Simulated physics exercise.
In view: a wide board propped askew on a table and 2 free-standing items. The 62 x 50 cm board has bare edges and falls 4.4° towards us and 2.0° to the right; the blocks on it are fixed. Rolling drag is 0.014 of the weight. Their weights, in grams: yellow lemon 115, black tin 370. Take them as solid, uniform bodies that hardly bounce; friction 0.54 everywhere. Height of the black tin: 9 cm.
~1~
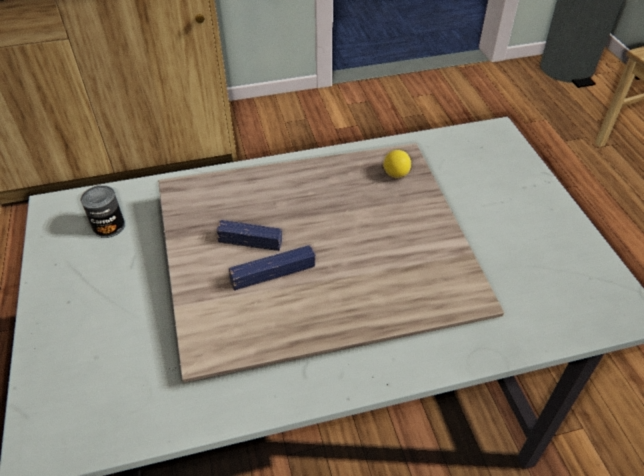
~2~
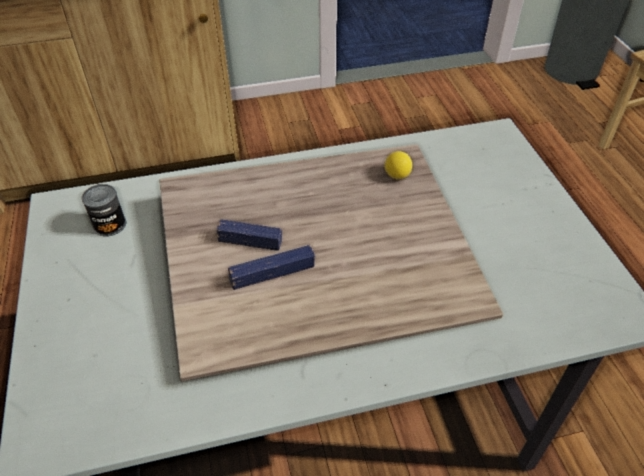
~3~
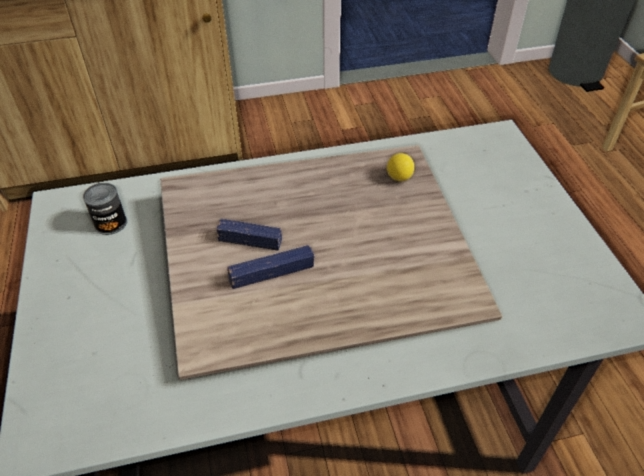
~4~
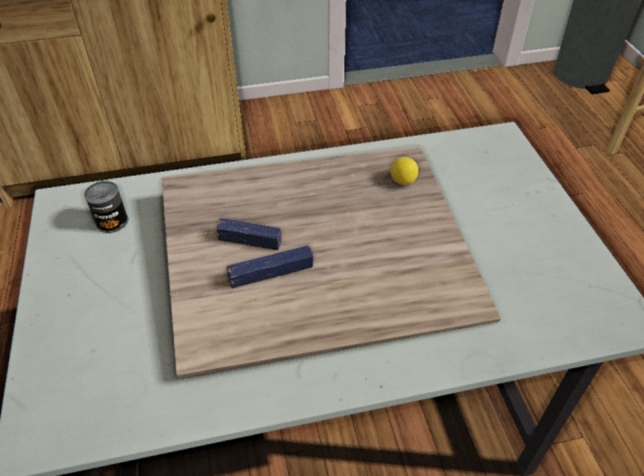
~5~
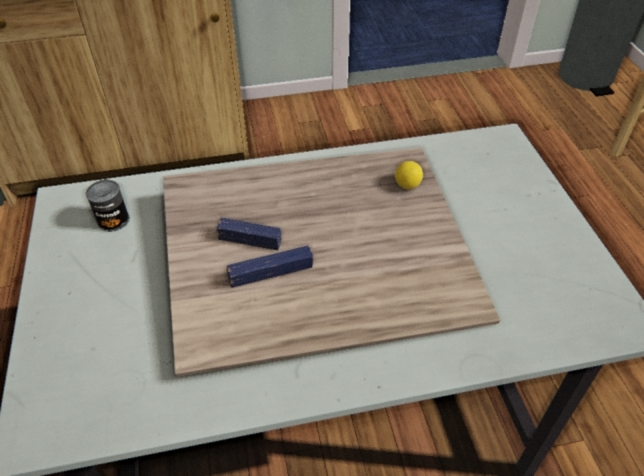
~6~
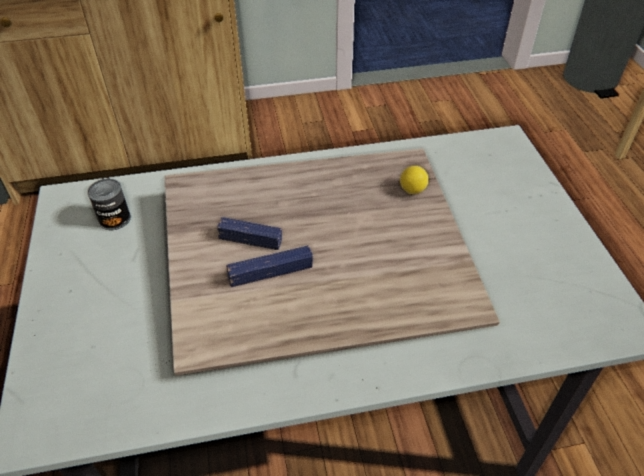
The yellow lemon moves slowly a short way towards us and right across the wooden board.
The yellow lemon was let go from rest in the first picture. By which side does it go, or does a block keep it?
It comes to this: Right edge.
Then, 0.30 s later than the last frame, 29 cm of board to the near edge; yellow lemon near (440, 203).
Then, 0.50 s later than the last frame, 22 cm of board to the near edge; yellow lemon near (465, 227).
Then, 0.70 s later than the last frame, it has gone over the right edge; yellow lemon near (503, 263).
Then, 0.90 s later than the last frame, it has gone over the right edge; yellow lemon near (547, 289).
When it is over, it has gone over the right edge; black tin within 8 cm of the start.
